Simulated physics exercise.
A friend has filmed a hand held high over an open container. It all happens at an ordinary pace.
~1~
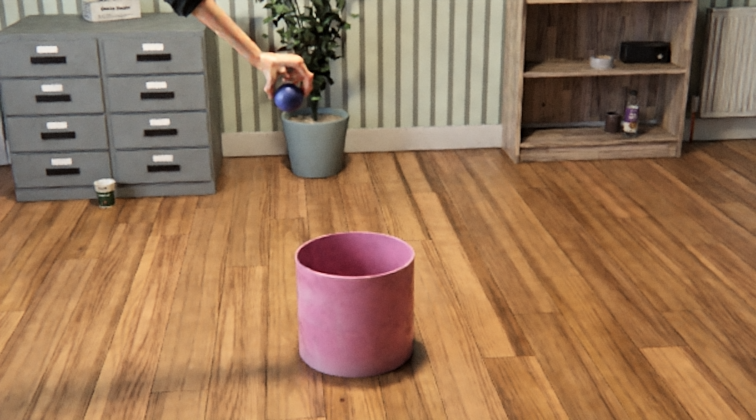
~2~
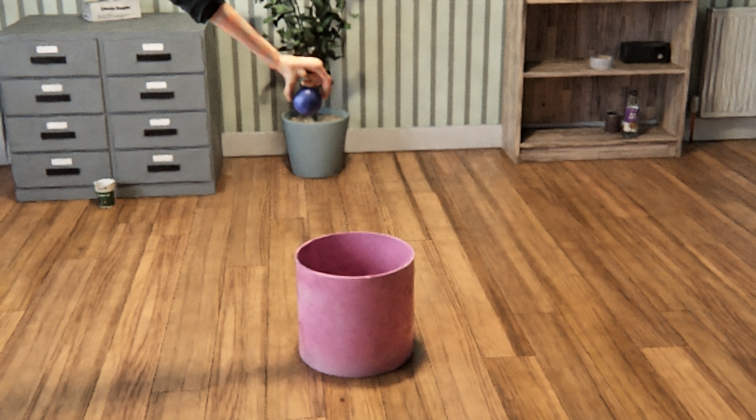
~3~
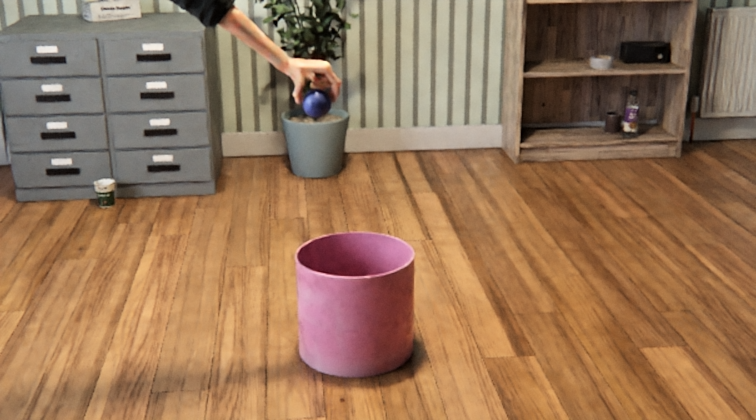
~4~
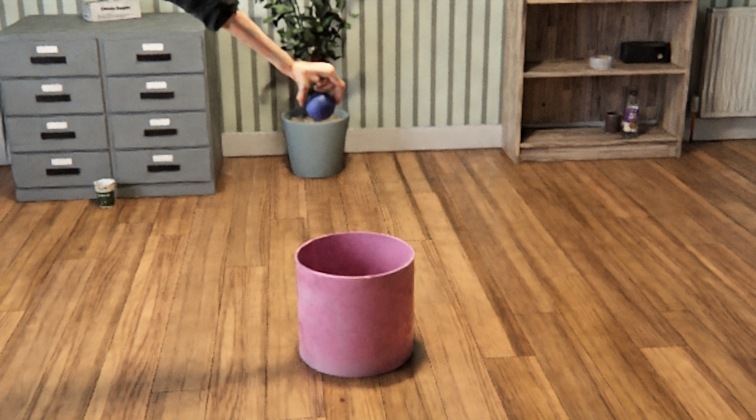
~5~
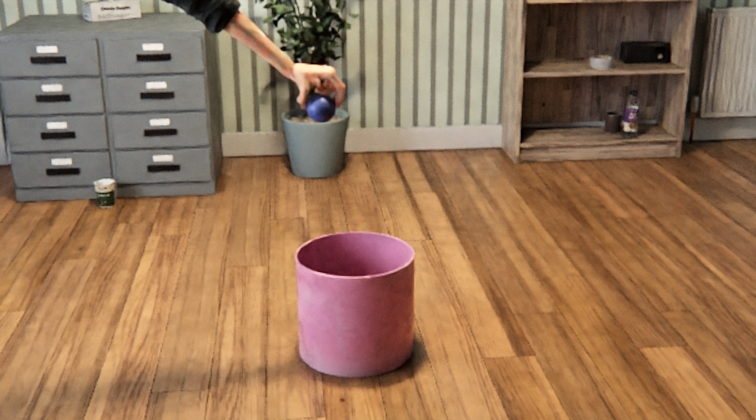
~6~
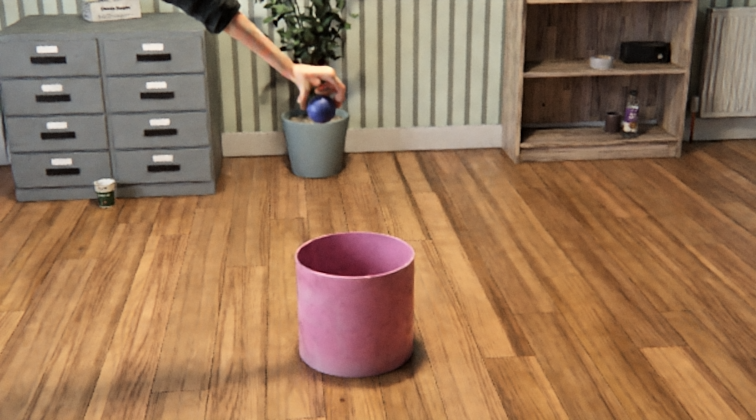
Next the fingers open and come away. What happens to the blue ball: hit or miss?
The blue ball is caught.
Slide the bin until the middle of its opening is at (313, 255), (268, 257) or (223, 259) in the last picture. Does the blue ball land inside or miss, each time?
In turn it drops into the container; ends up inside; falls beside it.
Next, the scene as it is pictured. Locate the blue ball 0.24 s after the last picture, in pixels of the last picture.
Around (323, 179).
Then, 0.24 s later than the last frame, blue ball dropping near (323, 180).
When it is over, the blue ball drops into the container, near (328, 336).
